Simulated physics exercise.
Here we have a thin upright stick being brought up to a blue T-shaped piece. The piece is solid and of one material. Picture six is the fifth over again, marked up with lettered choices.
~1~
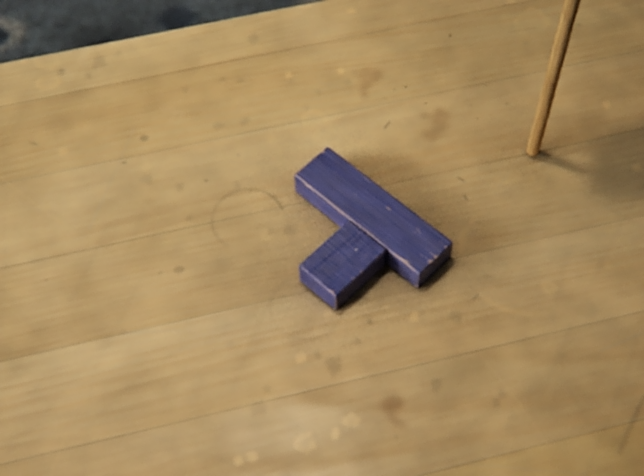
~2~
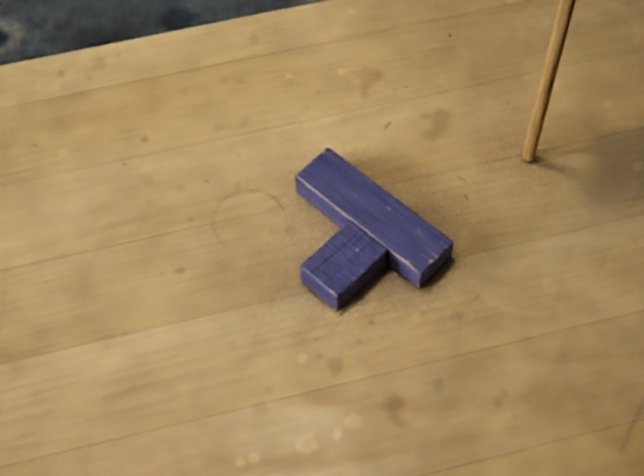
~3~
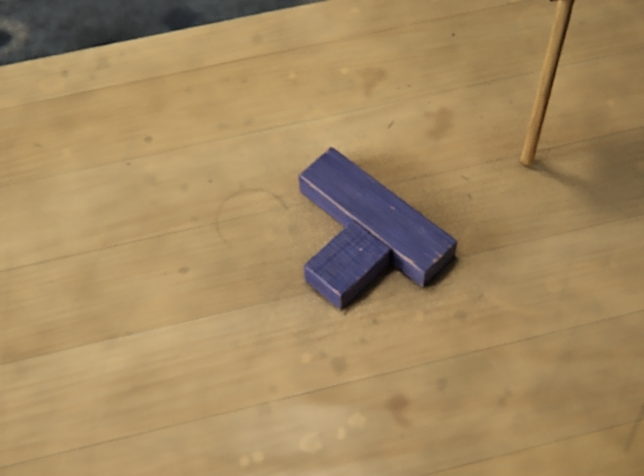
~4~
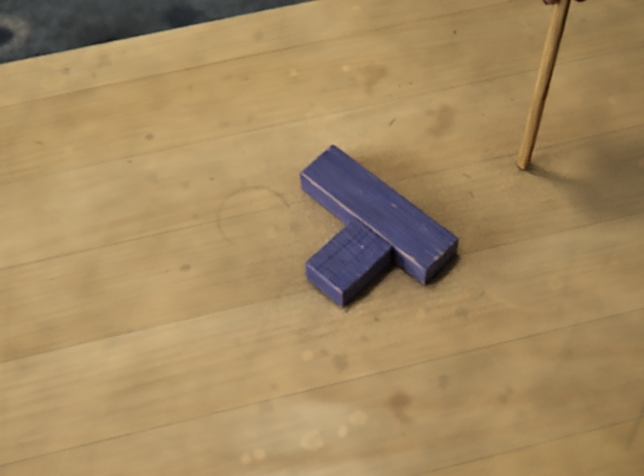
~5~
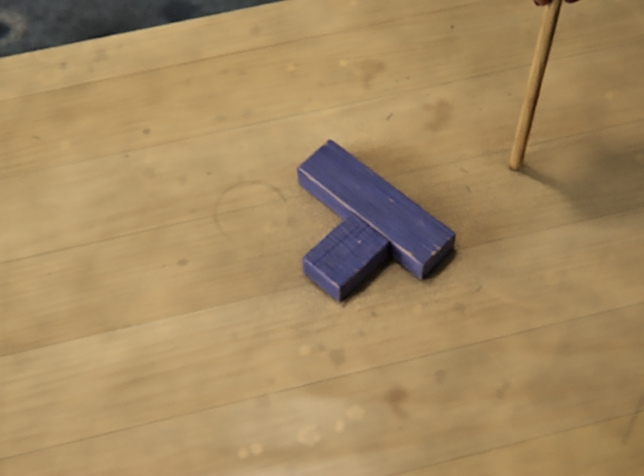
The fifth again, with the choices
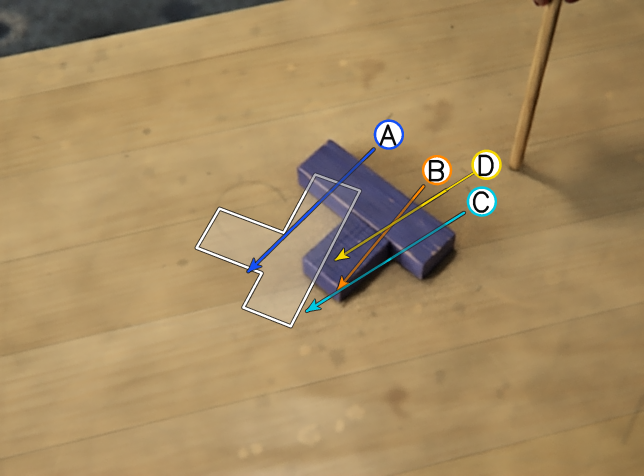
The clip opens on a blue T-shaped piece lying on a pale wooden surface, with a thin upright stick standing to its upper right. The stick moves slightly left and a little downward, and fingertips come into view gripping its top, while the blue piece stays essentially still, apart from slight shifts of the whole view.
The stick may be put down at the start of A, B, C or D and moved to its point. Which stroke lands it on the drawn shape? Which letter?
Push along C.
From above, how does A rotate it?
Anticlockwise.
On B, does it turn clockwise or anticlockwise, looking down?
It turns clockwise.
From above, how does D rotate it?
It turns clockwise.
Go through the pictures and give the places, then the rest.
Blue T-shaped piece (372, 207), in the first frame.
Blue T-shaped piece (373, 208), in the second frame.
Blue T-shaped piece (377, 207), in the third frame.
Blue T-shaped piece (378, 204), in the fourth frame.
Blue T-shaped piece (375, 199), in the fifth frame.
On the marked copy, A from (374, 149) to (248, 272); B from (424, 186) to (338, 290); C from (464, 213) to (307, 311); D from (447, 190) to (336, 260).
With C. Early on, foot of the stick (409, 248), piece (357, 210).
Further on, foot of the stick (352, 284), piece (322, 226).
At the end, foot of the stick (307, 312), piece (302, 233); it fills the outline.
As for the rest, A leaves the piece out of the outline, at (337, 252); B leaves the piece out of the outline, at (304, 257); D leaves the piece out of the outline, at (299, 237).
